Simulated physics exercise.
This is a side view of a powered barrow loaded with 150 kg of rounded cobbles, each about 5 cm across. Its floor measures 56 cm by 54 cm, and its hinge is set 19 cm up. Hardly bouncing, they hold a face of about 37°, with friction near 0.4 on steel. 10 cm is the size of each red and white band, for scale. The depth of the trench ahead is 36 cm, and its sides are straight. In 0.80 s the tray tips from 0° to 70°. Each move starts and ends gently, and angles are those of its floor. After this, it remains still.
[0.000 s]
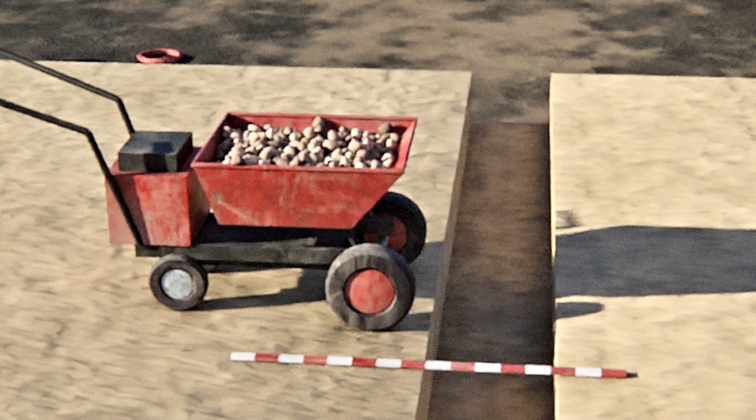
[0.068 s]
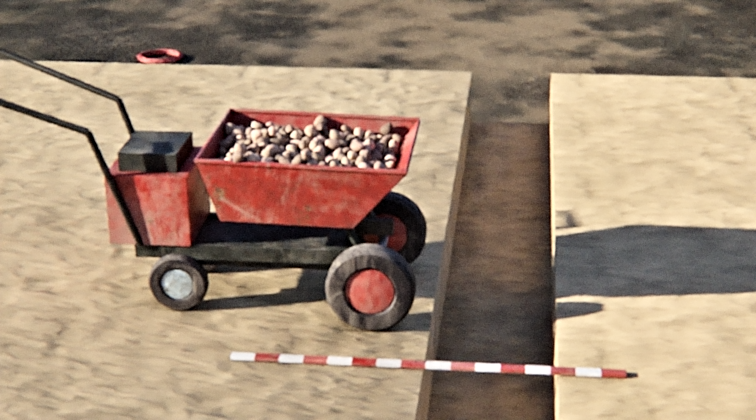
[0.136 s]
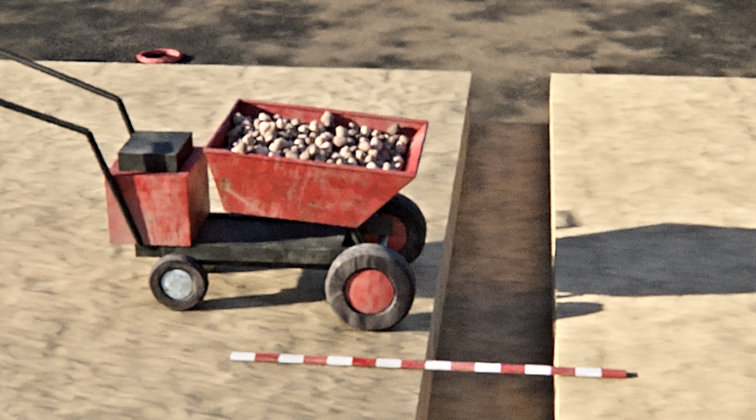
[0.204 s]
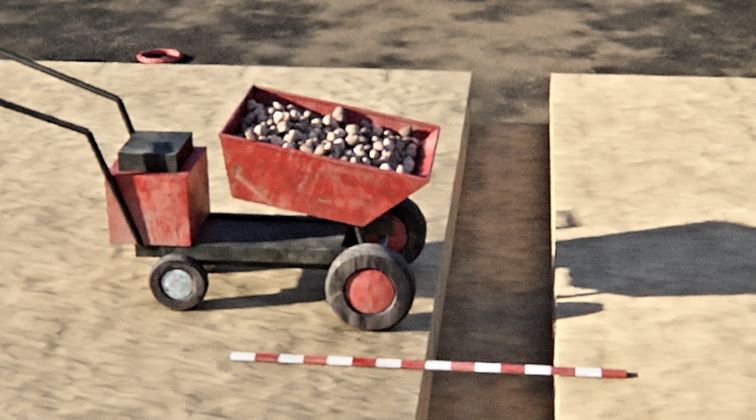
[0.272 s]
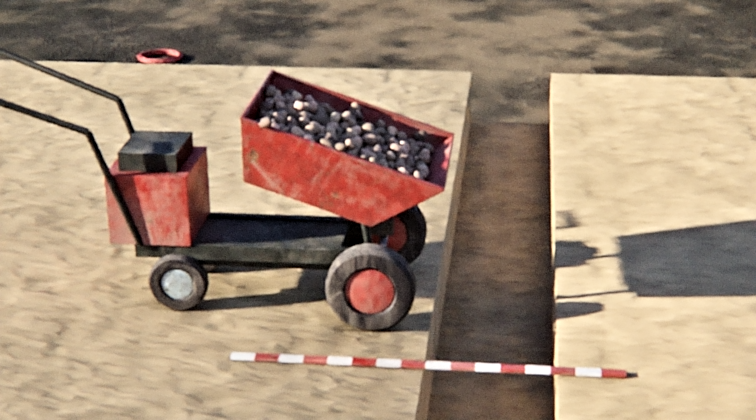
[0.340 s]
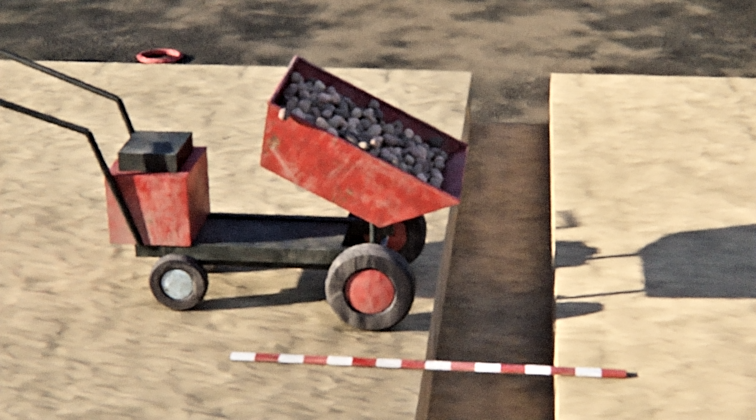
The clip opens on a red powered barrow, its level tray full of rounded cobbles, standing beside a straight-sided trench. The tray begins to tilt slowly, then its left end rises steadily while the right end dips toward the trench, the stones staying heaped inside and the wheels staying still.
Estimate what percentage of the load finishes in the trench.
Roughly 52 percent.
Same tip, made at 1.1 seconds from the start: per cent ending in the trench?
In that case some 60 per cent.
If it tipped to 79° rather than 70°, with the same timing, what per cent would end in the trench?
Roughly 50 per cent would end in the trench.
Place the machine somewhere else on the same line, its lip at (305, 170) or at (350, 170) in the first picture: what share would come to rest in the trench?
From the first spot near 100, from the second near 95 per cent.
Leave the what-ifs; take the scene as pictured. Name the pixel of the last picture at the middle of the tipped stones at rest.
The tipped stones centre close to (549, 341).
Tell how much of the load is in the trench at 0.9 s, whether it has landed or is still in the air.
Around 15 per cent of it, at that instant.
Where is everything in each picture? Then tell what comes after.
The first frame shows lip at (403, 172), floor tilted 0°, highest stones at (285, 135).
In the second frame, the tray is at 1°, its lip at (406, 173); the top of the load is at (273, 133); the stones move at 0.4 m/s on average.
The third frame shows lip at (415, 176), floor tilted 5°, highest stones at (265, 125); the stones move at 0.7 m/s on average.
In the fourth frame, the tray is at 11°, its lip at (428, 181); the top of the load is at (266, 113); the stones move at 1.0 m/s on average.
The fifth frame shows lip at (444, 190), floor tilted 19°, highest stones at (280, 101); the stones move at 1.1 m/s on average.
The sixth frame shows lip at (460, 202), floor tilted 27°, highest stones at (301, 89); the stones move at 1.2 m/s on average.
After 0.6 s the floor is at 59°; 100 % in the tray; the foremost stones are at (493, 222).
After 0.9 s the floor is at 70°; 69 % in the tray, 17 % in the trench, 14 % past the trench; the foremost stones are at (597, 306).
After 1.2 s the floor is at 70°; 22 % in the tray, 30 % in the trench, 48 % past the trench; the foremost stones are at (751, 300).
After 3.2 s the floor is at 70°; 0 % in the tray, 52 % in the trench, 48 % past the trench; the foremost stones are past the picture's edge.
